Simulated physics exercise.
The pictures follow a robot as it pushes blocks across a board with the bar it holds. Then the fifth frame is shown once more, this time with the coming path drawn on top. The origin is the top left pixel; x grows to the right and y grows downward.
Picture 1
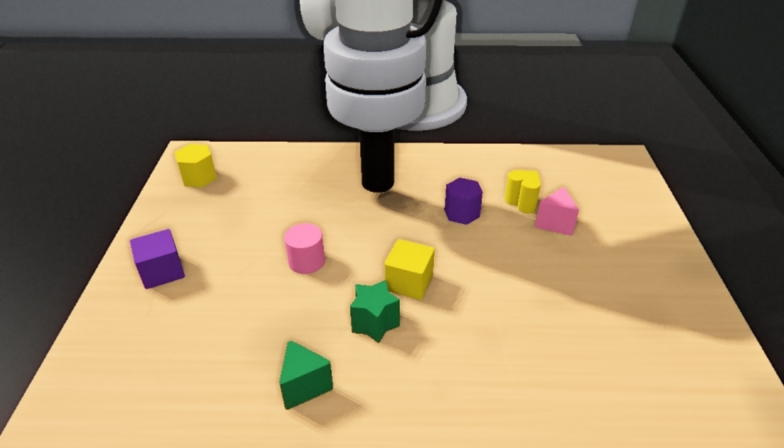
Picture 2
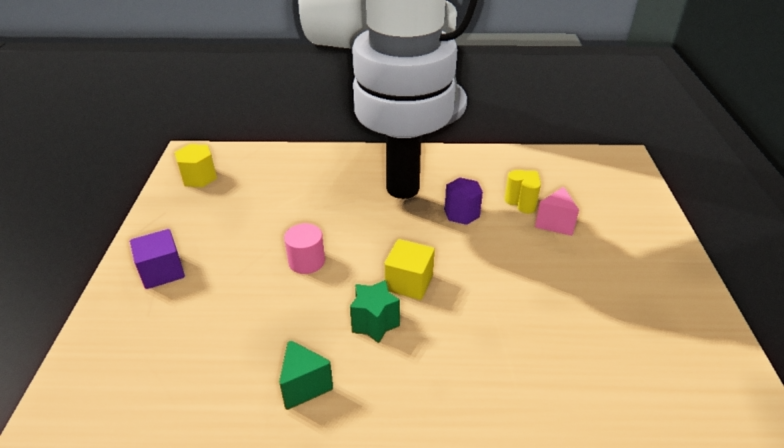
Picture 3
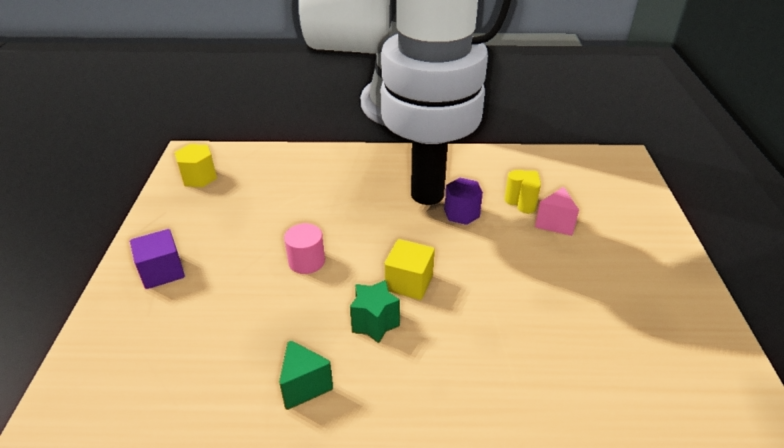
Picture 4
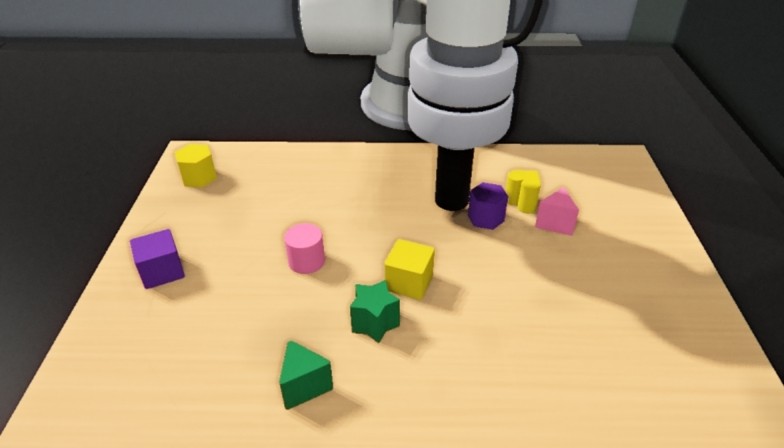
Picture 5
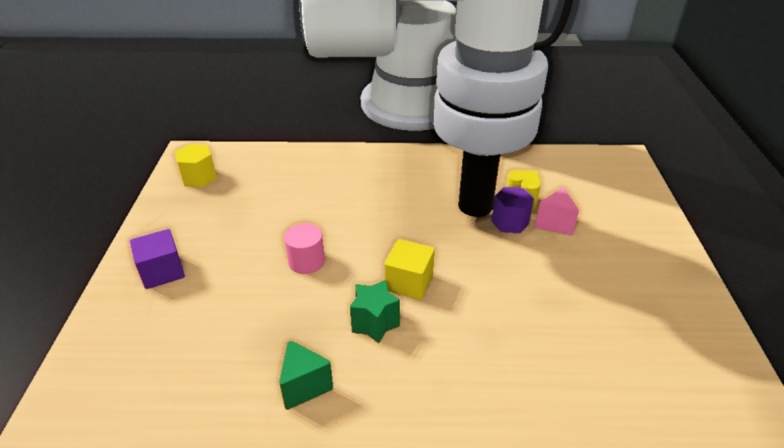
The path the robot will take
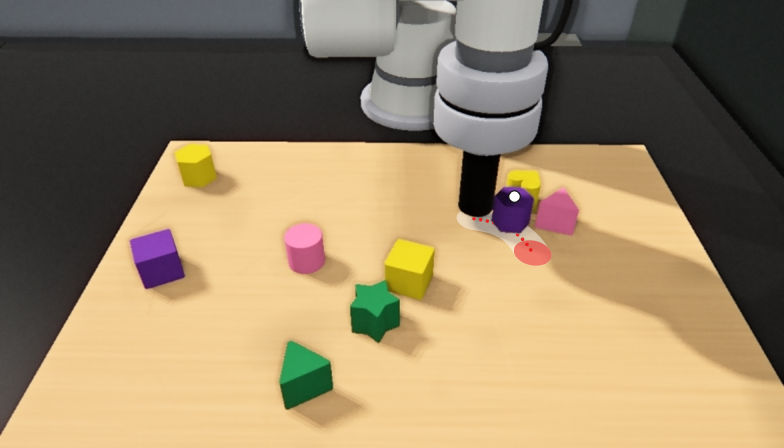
We see a robot arm above a wooden table of scattered colored blocks. Its black bar moves right to the purple six-sided block, then pushes it rightward, close to the yellow heart-shaped and pink blocks, while the others stay still.
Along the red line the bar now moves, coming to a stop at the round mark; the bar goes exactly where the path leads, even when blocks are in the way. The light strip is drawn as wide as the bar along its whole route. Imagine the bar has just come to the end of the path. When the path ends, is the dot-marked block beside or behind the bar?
In short: Yes.
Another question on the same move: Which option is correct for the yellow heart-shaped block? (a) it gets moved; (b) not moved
I'll go with b - not moved.
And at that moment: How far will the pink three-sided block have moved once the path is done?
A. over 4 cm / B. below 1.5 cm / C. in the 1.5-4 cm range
C: In the 1.5-4 cm range.
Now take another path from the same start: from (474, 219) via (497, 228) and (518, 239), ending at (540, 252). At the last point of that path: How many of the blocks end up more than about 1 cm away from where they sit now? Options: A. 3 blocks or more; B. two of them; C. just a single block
Answer: B.
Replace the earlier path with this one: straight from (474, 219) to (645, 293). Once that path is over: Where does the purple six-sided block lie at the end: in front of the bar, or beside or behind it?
Answer: Slipped away.
Path on the board, from (474, 219) via (499, 224) and (519, 236), ending at (533, 253); the dot is on the purple six-sided block.
What follows on the original path. Halfway along, bar (512, 217); purple six-sided block (553, 205); pink three-sided block (582, 200), turned 50° anticlockwise.
At the end, bar (535, 241); purple six-sided block (566, 212), turned 45° anticlockwise; yellow heart-shaped block in place; pink three-sided block (587, 199), turned 65° anticlockwise.
